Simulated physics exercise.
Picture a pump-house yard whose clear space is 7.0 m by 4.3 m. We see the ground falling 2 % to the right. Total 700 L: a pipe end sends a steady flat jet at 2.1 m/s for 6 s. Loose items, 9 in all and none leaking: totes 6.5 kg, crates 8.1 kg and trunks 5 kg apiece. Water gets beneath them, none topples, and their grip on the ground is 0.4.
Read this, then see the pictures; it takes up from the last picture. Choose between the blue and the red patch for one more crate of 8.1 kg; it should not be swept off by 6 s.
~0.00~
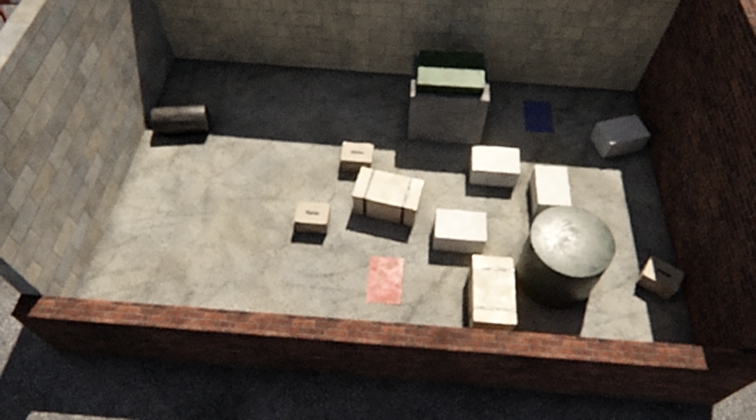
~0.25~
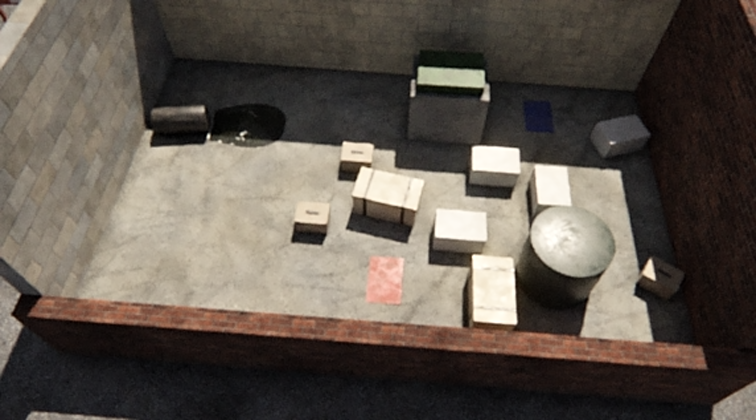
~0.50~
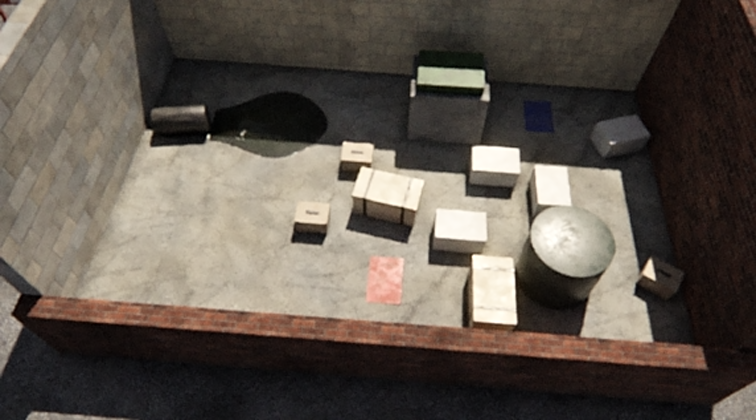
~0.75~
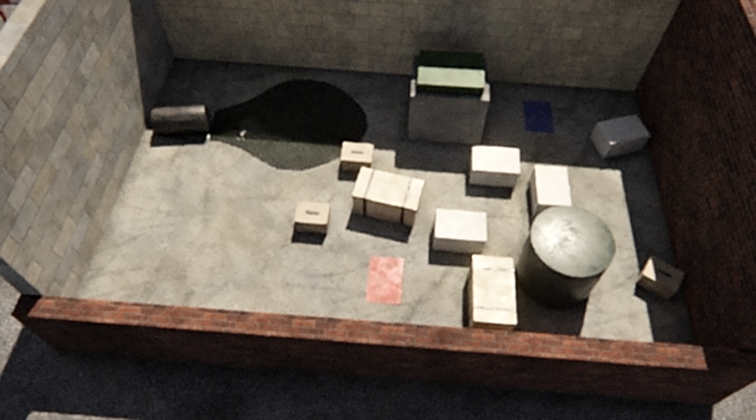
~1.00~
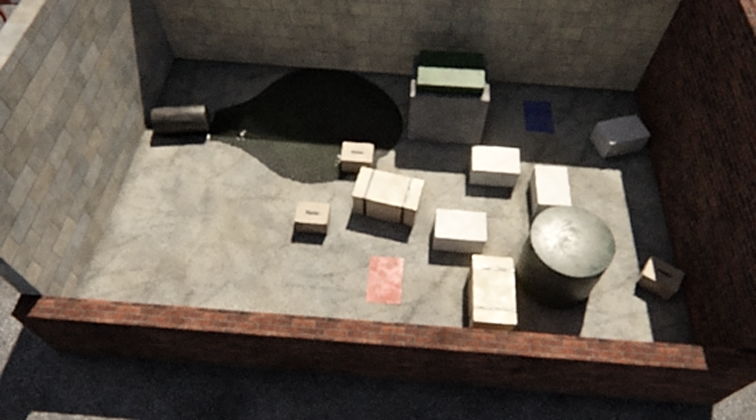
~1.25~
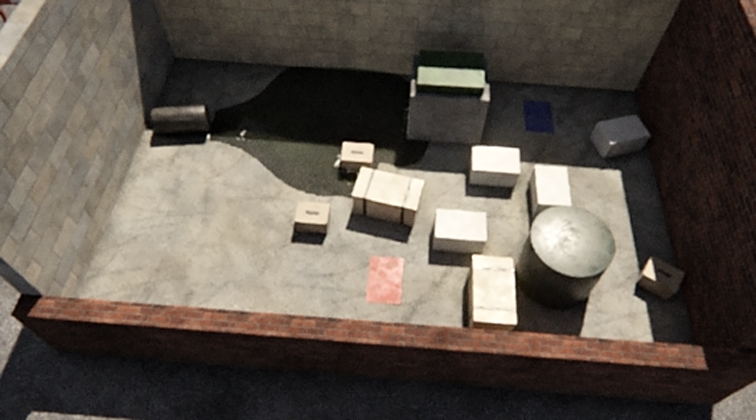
Best bet: The red patch.
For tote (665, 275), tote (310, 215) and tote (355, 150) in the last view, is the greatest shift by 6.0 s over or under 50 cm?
First does not reach it, second does not reach it, third exceeds it.
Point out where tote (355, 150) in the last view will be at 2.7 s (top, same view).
Near (397, 164).
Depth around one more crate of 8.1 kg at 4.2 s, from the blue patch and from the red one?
Roughly 3 cm and 1 cm.
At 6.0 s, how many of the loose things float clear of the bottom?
4 at that moment.
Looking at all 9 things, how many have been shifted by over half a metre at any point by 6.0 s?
6.
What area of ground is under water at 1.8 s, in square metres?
Close to 6.5 m2, I'd say.
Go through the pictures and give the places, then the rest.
In the first frame, a tote at (357, 152) rests on the ground; a tote at (312, 213), on the bottom; the blue patch at (538, 116); the red patch at (385, 280); water covers 0.0 m2; 0 of 9 have shifted.
In the second frame, a tote at (357, 152) rests on the ground; a tote at (312, 213) rests on the ground; the blue patch at (538, 116); the red patch at (385, 280); water covers 0.6 m2; 0 of 9 have shifted.
In the third frame, a tote at (357, 152), on the bottom; a tote at (312, 213), on the bottom; the blue patch at (538, 116); the red patch at (385, 280); water covers 1.4 m2; 0 of 9 have shifted.
In the fourth frame, a tote at (357, 152) rests on the ground; a tote at (312, 213) rests on the ground; the blue patch at (538, 116); the red patch at (385, 280); water covers 2.5 m2; 0 of 9 have shifted.
In the fifth frame, a tote at (357, 152), on the bottom; a tote at (312, 213), on the bottom; the blue patch at (538, 116); the red patch at (385, 280); water covers 3.8 m2; 0 of 9 have shifted.
In the sixth frame, a tote at (357, 152), on the bottom; a tote at (312, 213) rests on the ground; the blue patch at (538, 116); the red patch at (385, 280); water covers 4.8 m2; 0 of 9 have shifted.
After 1.8 s on blue it would be 0 cm off in 0 cm of water; on red it would be 0 cm off in 0 cm of water.
After 2.7 s on blue it would be 0 cm off in 1 cm of water; on red it would be 0 cm off in 1 cm of water.
After 4.2 s on blue it would be 59 cm off in 3 cm of water; on red it would be 0 cm off in 1 cm of water.
After 6.0 s on blue it would be 133 cm off in 7 cm of water; on red it would be 0 cm off in 1 cm of water.
